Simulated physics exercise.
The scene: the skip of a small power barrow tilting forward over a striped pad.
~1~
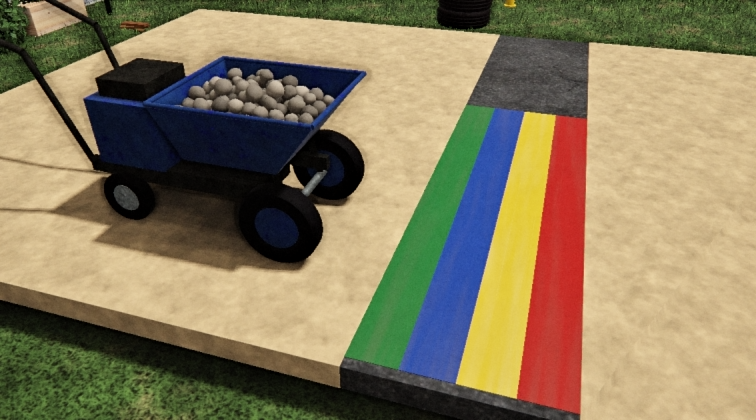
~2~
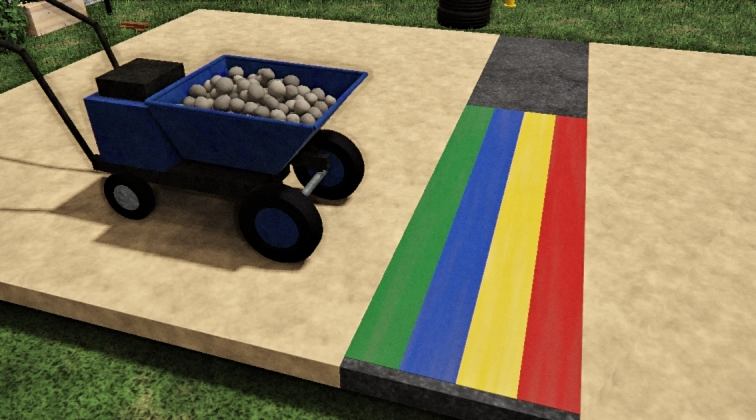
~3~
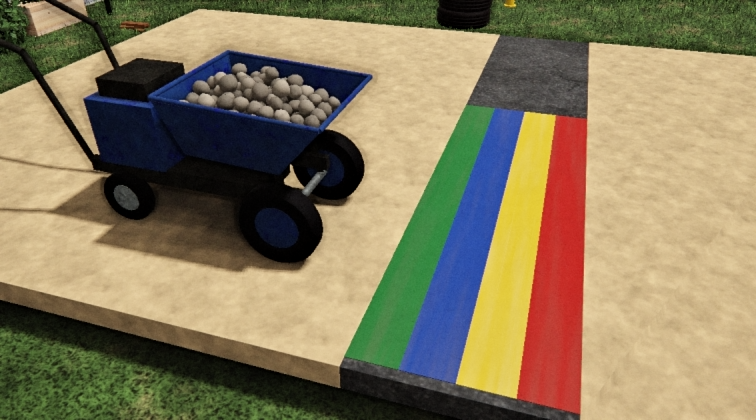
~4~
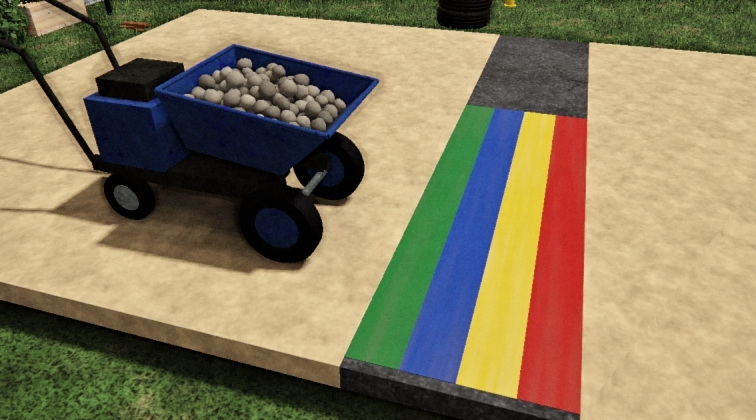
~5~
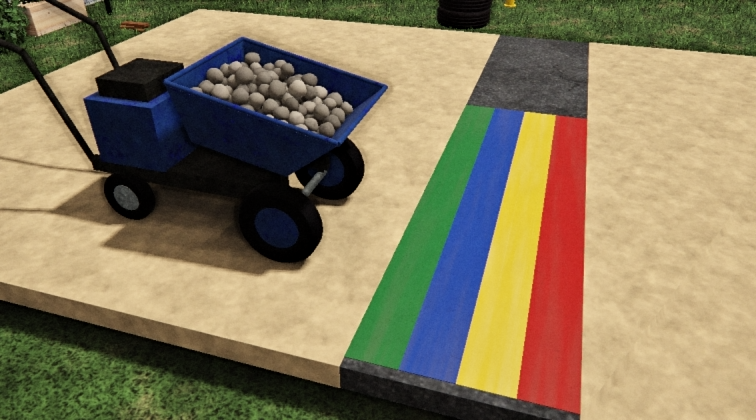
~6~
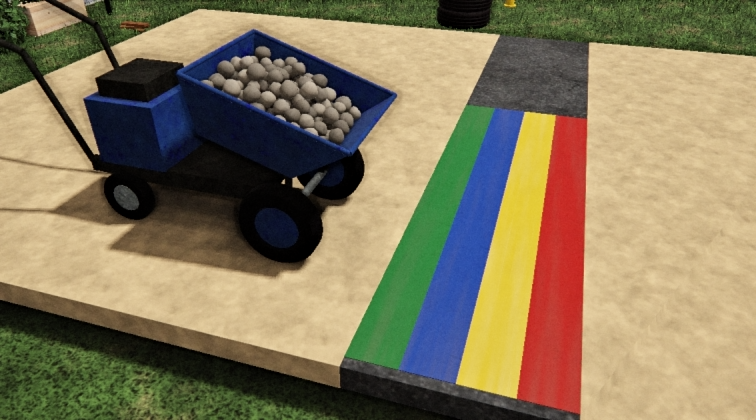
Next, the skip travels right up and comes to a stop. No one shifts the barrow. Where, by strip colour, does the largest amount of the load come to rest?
On the blue strip.
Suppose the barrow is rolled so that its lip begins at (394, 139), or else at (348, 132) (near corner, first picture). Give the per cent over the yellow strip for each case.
Around 30 and 30 per cent respectively.
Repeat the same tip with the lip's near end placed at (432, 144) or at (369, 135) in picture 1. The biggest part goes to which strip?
First attempt: The red one. Second attempt: That yellow strip.
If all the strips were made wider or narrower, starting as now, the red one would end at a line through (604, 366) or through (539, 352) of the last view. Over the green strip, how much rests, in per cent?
In order, 20 % and 10 %.
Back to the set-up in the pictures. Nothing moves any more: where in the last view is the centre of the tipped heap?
(465, 244).
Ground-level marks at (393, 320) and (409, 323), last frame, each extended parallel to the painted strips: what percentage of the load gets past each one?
That's 70 in a hundred for the first and 60 in a hundred for the second.
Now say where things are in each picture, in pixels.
In the first frame, lip of the skip near (312, 127), level; top of the load near (245, 99), river pebbles; green strip near (392, 314); blue strip near (443, 325); yellow strip near (496, 337); red strip near (553, 349).
In the second frame, lip of the skip near (314, 128), level; top of the load near (244, 88).
In the third frame, lip of the skip near (319, 131), tipped barely; top of the load near (238, 97).
In the fourth frame, lip of the skip near (327, 137), tipped a little; top of the load near (244, 85).
In the fifth frame, lip of the skip near (338, 144), tipped a little; top of the load near (253, 81).
In the sixth frame, lip of the skip near (350, 154), tipped clearly; top of the load near (245, 78); green strip near (392, 314); blue strip near (443, 325); yellow strip near (496, 337); red strip near (553, 349).
Shortly afterwards, skip tipped steeply; the whole lot in the skip.
Next, skip tipped right over; near half in the skip; a little over the green strip; near a quarter over the blue strip; a little over the yellow strip.
Some moments later, skip tipped right over; near a quarter in the skip; near a quarter over the green strip; near a third over the blue strip; a little over the yellow strip; only a few over the red strip; only a few off the paint.
In the end, skip tipped right over; near a quarter in the skip; near a quarter over the green strip; near a third over the blue strip; a little over the yellow strip; only a few over the red strip; only a few off the paint.
